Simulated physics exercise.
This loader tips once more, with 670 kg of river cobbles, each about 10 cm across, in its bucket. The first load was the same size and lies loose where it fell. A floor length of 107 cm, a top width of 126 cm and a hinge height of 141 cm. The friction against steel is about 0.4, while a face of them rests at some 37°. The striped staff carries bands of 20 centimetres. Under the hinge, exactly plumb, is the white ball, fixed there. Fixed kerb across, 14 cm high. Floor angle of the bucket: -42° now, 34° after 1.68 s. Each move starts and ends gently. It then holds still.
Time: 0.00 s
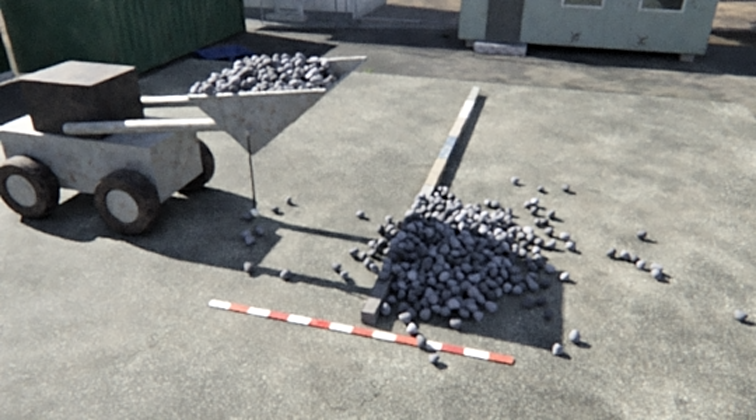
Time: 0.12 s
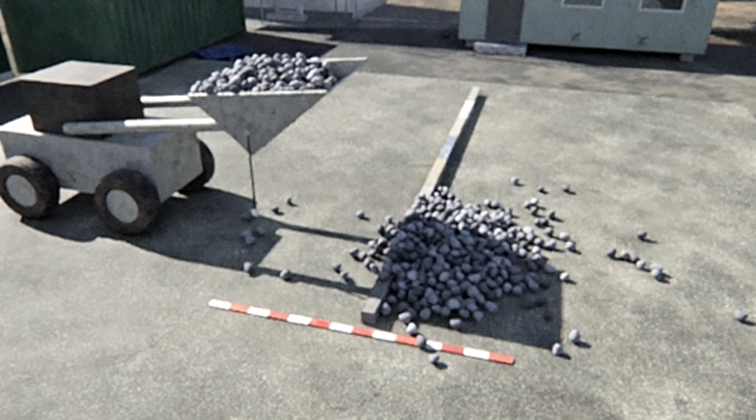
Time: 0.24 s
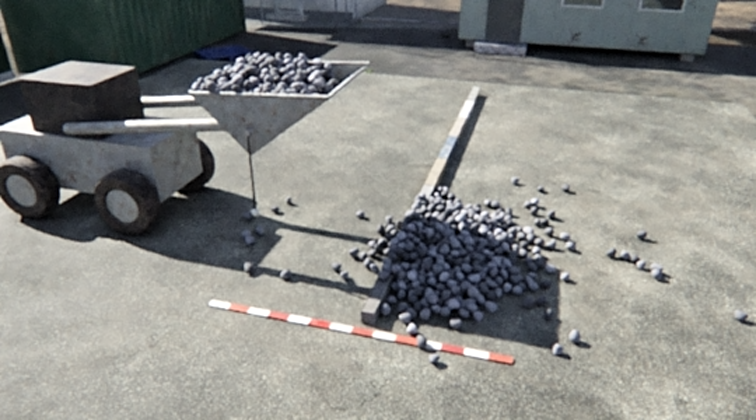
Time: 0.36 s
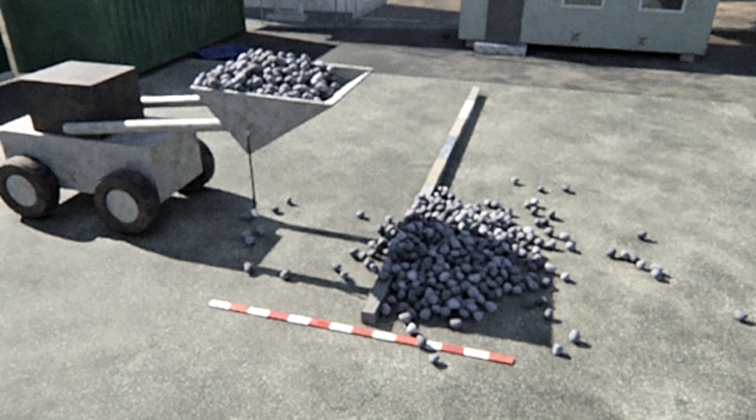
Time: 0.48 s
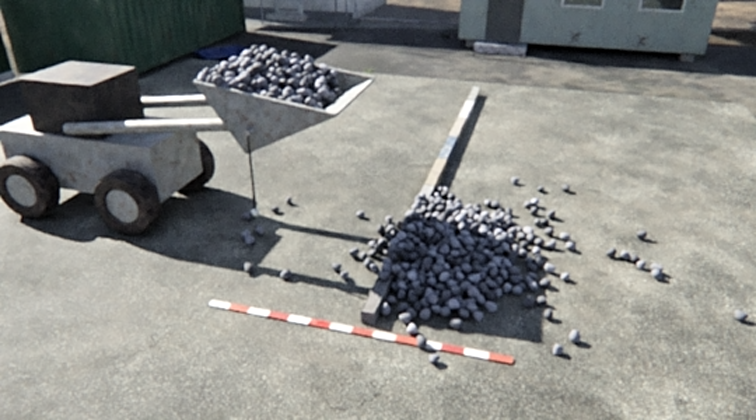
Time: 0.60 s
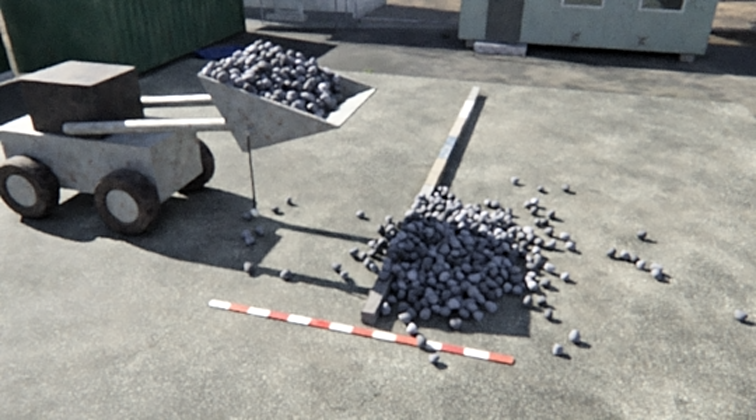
At first, a loader on the left holds a raised bucket heaped with grey stones, while a loose pile lies across a kerb to the right, behind a red-and-white staff. The bucket then gradually tilts forward, its front lip lowering and the stones inside shifting slightly, while the loader and pile stay still.
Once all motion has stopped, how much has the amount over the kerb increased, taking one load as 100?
It has increased by some 9 per cent.
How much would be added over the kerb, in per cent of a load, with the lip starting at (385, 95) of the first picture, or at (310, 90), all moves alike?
Some 80 percent first and 5 percent second.
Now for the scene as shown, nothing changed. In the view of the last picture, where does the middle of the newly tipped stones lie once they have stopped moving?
Roughly pixel (376, 230) in the last view.
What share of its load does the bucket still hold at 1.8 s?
Roughly 50 per cent is still inside.
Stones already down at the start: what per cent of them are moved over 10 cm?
Near 0 per cent, I reckon.
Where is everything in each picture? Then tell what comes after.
The bucket is at -42°, its lip at (326, 91); the top of the load is at (289, 61). The earlier load is highest near (423, 229), 26 cm above ground level, 9 % on this side of the kerb, 91 % over the kerb, in the first picture.
The bucket is at -41°, its lip at (327, 93); the top of the load is at (282, 61); the stones move at 0.1 m/s on average, in the second picture.
Lip at (329, 98), floor tilted -38°, highest stones at (273, 60); the stones move at 0.2 m/s on average, in the third picture.
Lip at (333, 105), floor tilted -33°, highest stones at (266, 58); the stones move at 0.2 m/s on average, in the fourth picture.
The bucket is at -27°, its lip at (336, 115); the top of the load is at (253, 54); the stones move at 0.3 m/s on average, in the fifth picture.
The bucket is at -20°, its lip at (339, 127); the top of the load is at (258, 50); the stones move at 0.4 m/s on average, in the sixth picture.
After 1.3 s the floor is at 22°; in per cent of one load, 100 in the bucket, 9 on this side of the kerb, 91 over the kerb; the foremost stones are at (649, 265).
After 1.8 s the floor is at 34°; in per cent of one load, 48 in the bucket, 60 on this side of the kerb, 92 over the kerb; the foremost stones are at (649, 265).
After 2.1 s the floor is at 34°; in per cent of one load, 17 in the bucket, 89 on this side of the kerb, 94 over the kerb; the foremost stones are at (649, 265).
After 4.9 s the floor is at 34°; in per cent of one load, 0 in the bucket, 100 on this side of the kerb, 101 over the kerb; the foremost stones are at (649, 265). Net gain over the kerb, 9.
